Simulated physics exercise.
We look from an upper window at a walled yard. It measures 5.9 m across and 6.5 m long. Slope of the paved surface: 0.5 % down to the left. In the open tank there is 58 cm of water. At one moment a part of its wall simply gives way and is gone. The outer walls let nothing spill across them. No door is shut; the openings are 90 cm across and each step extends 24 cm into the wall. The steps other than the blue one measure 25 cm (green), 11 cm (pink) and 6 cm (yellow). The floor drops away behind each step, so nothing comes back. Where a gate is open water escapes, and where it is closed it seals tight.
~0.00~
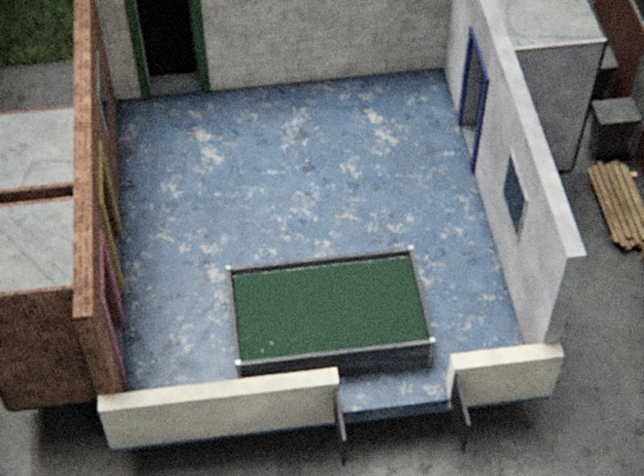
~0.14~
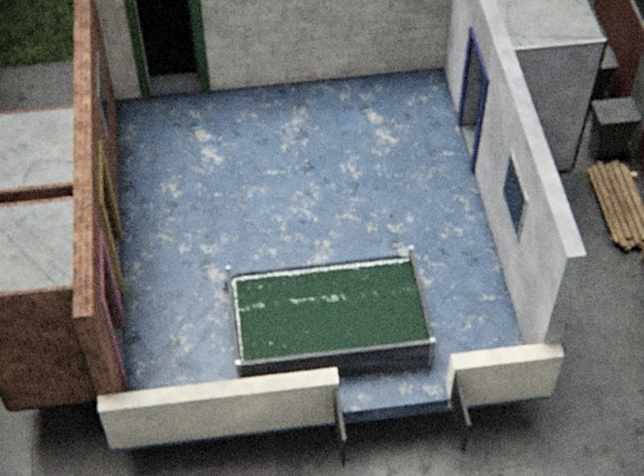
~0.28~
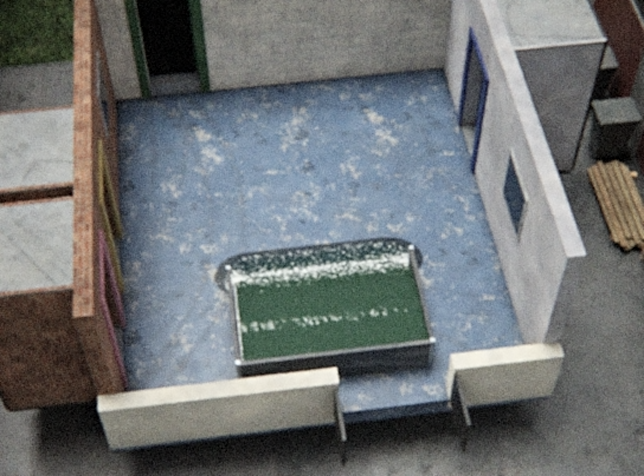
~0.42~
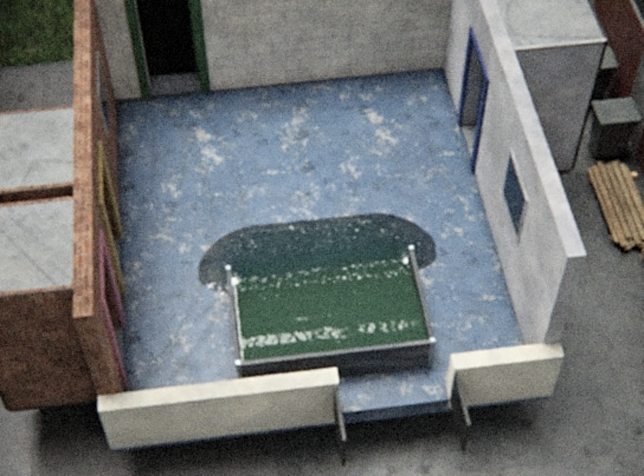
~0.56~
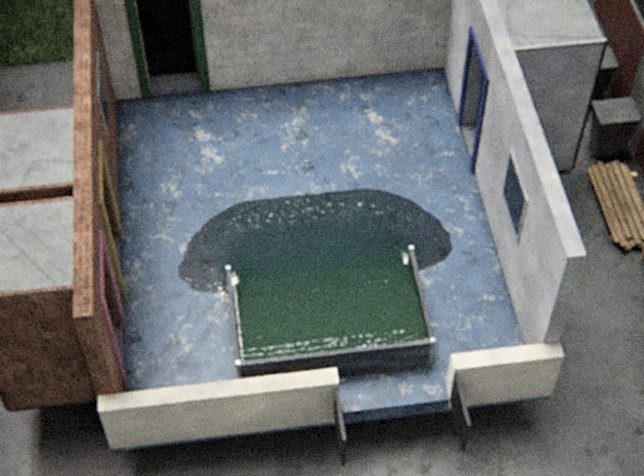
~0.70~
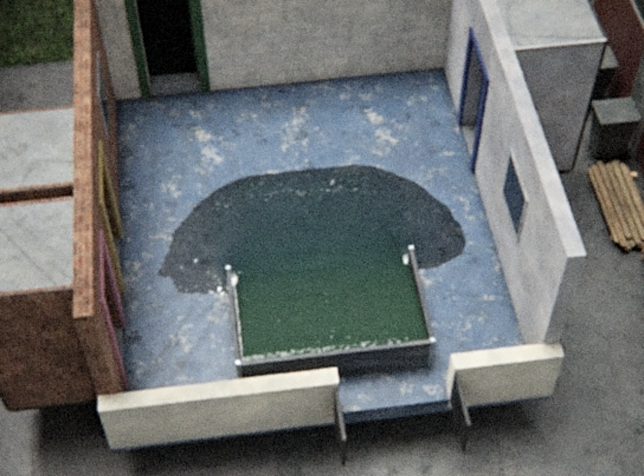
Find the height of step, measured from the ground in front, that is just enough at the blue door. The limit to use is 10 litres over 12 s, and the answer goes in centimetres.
Roughly 9 cm is just enough.
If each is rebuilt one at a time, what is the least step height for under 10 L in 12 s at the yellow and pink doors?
Roughly 5.5 cm for the yellow door and roughly 9.0 cm for the pink door.
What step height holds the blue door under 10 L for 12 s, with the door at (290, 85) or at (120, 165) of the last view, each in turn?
Around 25 and 14.0 cm respectively.
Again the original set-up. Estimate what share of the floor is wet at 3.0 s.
Around 70 per cent of the floor.
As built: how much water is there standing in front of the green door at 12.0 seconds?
About 6.0 centimetres deep.
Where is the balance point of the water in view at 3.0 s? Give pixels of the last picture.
The water's centre is at about (292, 170).
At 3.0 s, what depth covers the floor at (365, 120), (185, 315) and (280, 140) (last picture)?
Approx. 5 / 0 / 6 cm.
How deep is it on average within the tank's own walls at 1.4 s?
Average depth: Approx. 26 cm.
After 1.4 s water covers 55 % of the floor, deepest (22 cm) near (263, 283); it has not reached the blue door.
After 3.0 s water covers 70 % of the floor, deepest (37 cm) near (117, 100); 7 cm at the blue door, 6 litres in over its 5 cm step.
After 12.0 s water covers 100 % of the floor, deepest (13 cm) near (123, 299); 3 cm at the blue door, 48 litres in over its 5 cm step.
At the blue door as built, the water arrived by 1.6 s and peaked near 12 cm at 4.4 s.
Run again over the same 12 s with other heights there, 20 litres in over 7.5 cm, 5 litres over 10.5 cm. The limit of 10 litres is kept from about 9 cm up.
